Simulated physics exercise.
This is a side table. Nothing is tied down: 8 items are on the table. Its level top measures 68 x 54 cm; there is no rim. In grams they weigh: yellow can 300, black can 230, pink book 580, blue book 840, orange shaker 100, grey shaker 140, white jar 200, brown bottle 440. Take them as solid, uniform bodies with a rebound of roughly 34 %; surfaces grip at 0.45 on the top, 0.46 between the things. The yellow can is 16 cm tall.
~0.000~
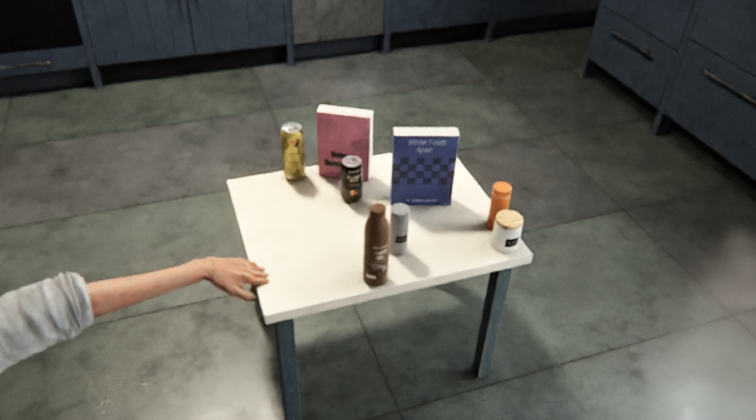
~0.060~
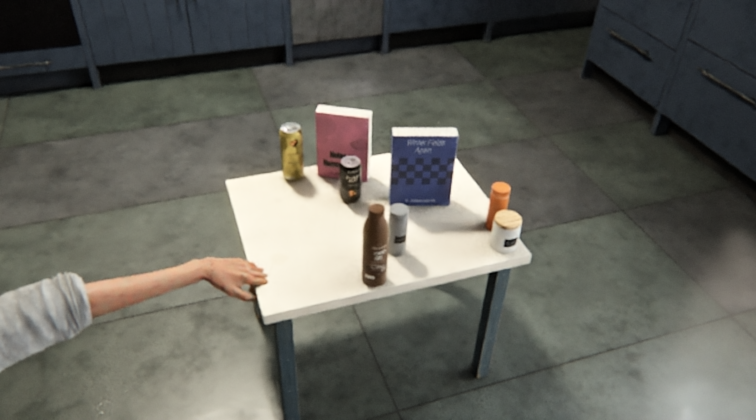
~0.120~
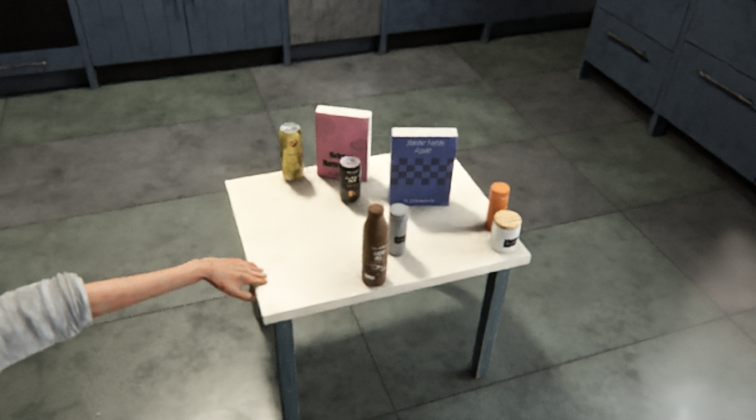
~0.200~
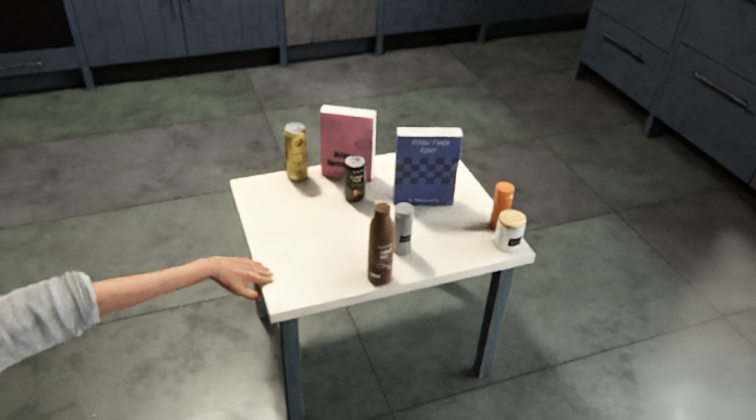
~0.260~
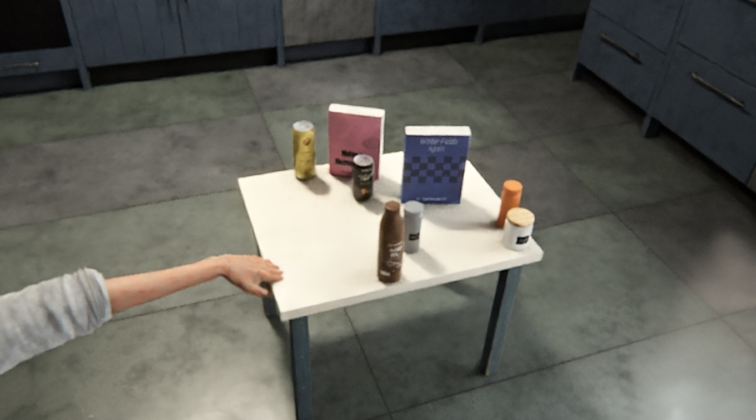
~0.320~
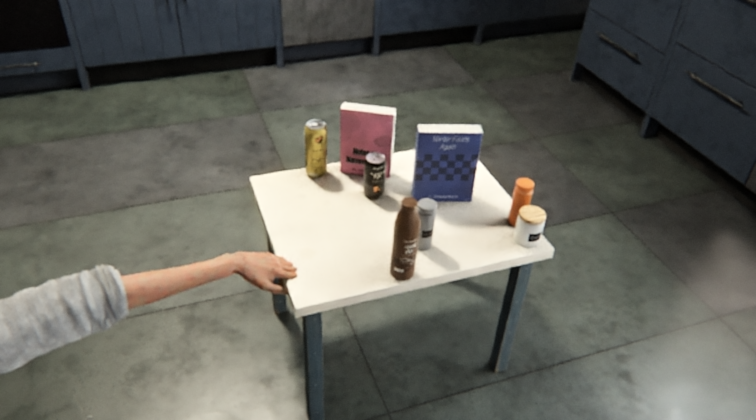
A hand at the left edge slides a white table of items slightly right.
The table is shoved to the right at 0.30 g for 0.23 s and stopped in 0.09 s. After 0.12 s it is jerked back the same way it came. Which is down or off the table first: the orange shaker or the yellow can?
It is the former, the orange shaker.
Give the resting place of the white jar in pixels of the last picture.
Around (496, 234).
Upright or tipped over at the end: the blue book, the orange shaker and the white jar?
The blue book is still upright; the orange shaker tips over; the white jar is still upright.
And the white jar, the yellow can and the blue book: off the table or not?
The white jar ends on the table; the yellow can finishes off the table; the blue book is still on the table.
By 0.62 s, table shifted 9 cm; orange shaker now off the table; yellow can tilted 25° near (326, 145); brown bottle on its side.
By 1.02 s, yellow can and pink book now off the table; brown bottle on its side; grey shaker on its side.
By 1.32 s, brown bottle on its side; grey shaker on its side.
When it is over (2.4 s), off the table, yellow can, pink book and orange shaker; lying over on the table, grey shaker and brown bottle; the other 3 within 5 cm of the start. End places, in pixels of the last picture, orange shaker near (527, 332), yellow can near (252, 251). Orange shaker went at 0.48 s; yellow can went at 0.74 s.
